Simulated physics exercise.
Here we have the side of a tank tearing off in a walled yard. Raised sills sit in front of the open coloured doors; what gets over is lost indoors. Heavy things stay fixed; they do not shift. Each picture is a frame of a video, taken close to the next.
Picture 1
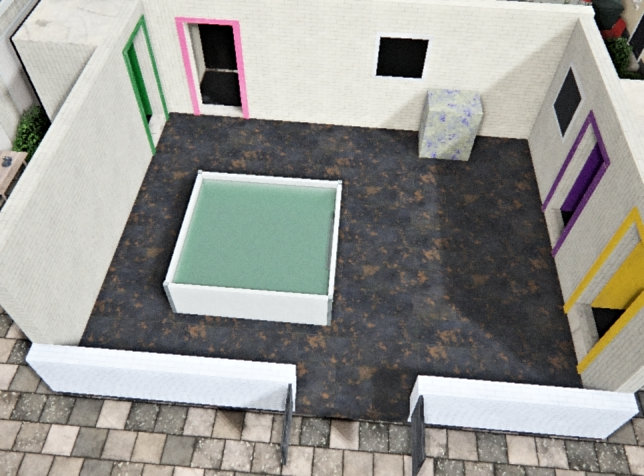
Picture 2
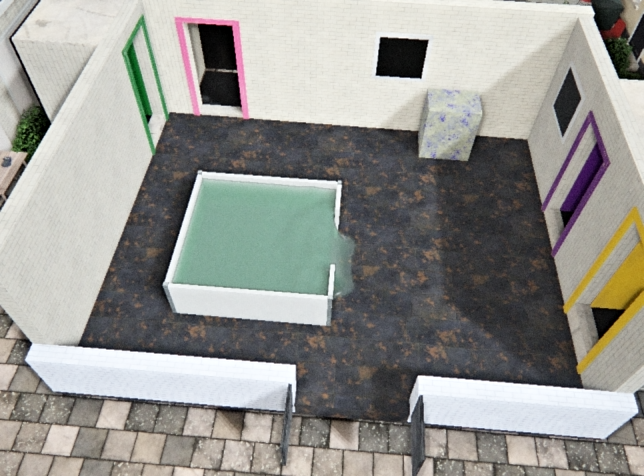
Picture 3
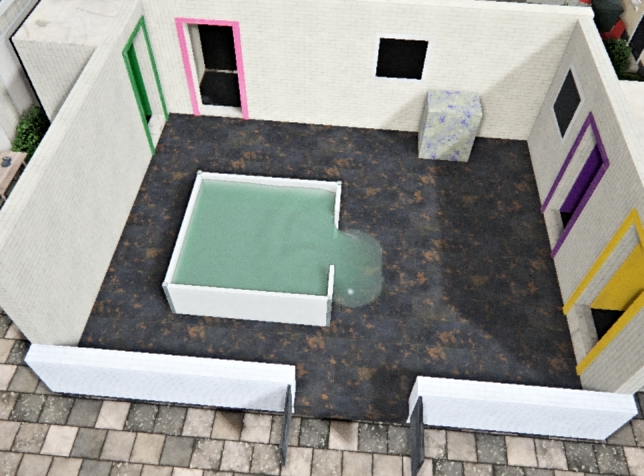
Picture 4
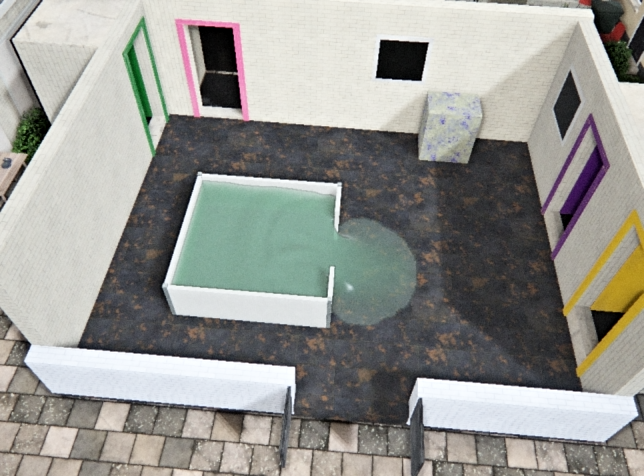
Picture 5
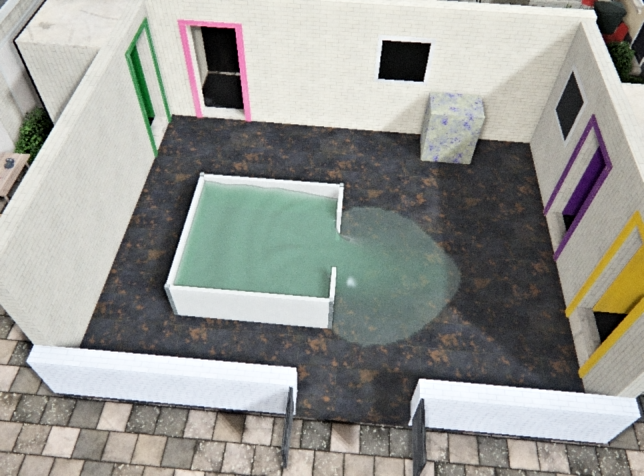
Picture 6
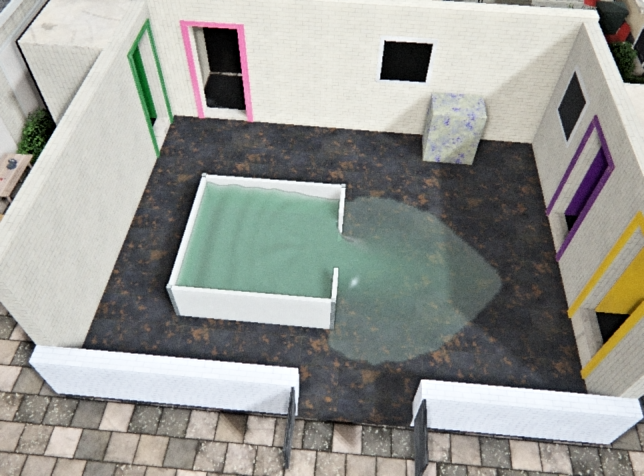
At the start, a white-walled tank of green water sits whole and still on the dark floor of a walled yard with coloured doorways. Part of its right side gives way, and water pours through the gap, spreading rightward across the floor in a widening, pointed sheet.
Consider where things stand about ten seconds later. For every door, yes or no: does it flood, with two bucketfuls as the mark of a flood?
Green door: No, yellow door: No, pink door: No, purple door: Yes.
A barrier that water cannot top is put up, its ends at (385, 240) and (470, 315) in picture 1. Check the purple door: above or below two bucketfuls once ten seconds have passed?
In the end the purple door falls below the limit.
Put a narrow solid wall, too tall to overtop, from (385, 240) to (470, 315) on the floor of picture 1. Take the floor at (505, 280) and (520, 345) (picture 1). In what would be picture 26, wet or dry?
Result, in order: Swamped / swamped.
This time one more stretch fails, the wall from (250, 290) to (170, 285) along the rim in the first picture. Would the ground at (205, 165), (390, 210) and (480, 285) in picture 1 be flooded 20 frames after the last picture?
Taking the points in order: Swamped, unwetted and swamped.
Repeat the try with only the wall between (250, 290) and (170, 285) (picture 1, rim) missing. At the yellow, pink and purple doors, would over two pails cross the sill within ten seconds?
The yellow door remains within the limit, the pink door tops the limit and the purple door remains within the limit.
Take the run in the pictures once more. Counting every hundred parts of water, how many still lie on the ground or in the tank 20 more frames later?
Roughly 98 per cent.
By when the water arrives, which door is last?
Answer - the green-painted one.
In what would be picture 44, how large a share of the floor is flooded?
I'd put it at roughly 60 per cent.
A moment on, water covers 35 % of the floor; the green door not reached, the yellow door wet at the sill, nothing in, the pink door not reached, the purple door wet at the sill, nothing in.
Next, water covers 40 % of the floor; the green door not reached, the yellow door wet at the sill, nothing in, the pink door not reached, the purple door over two buckets in.
Then, water covers 45 % of the floor; the green door not reached, the yellow door wet at the sill, nothing in, the pink door not reached, the purple door far over two buckets in.
Later, water covers 60 % of the floor; the green door not reached, the yellow door wet at the sill, nothing in, the pink door not reached, the purple door far over two buckets in.
In the end, water covers 90 % of the floor; the green door wet at the sill, nothing in, the yellow door wet at the sill, nothing in, the pink door wet at the sill, nothing in, the purple door far over two buckets in.
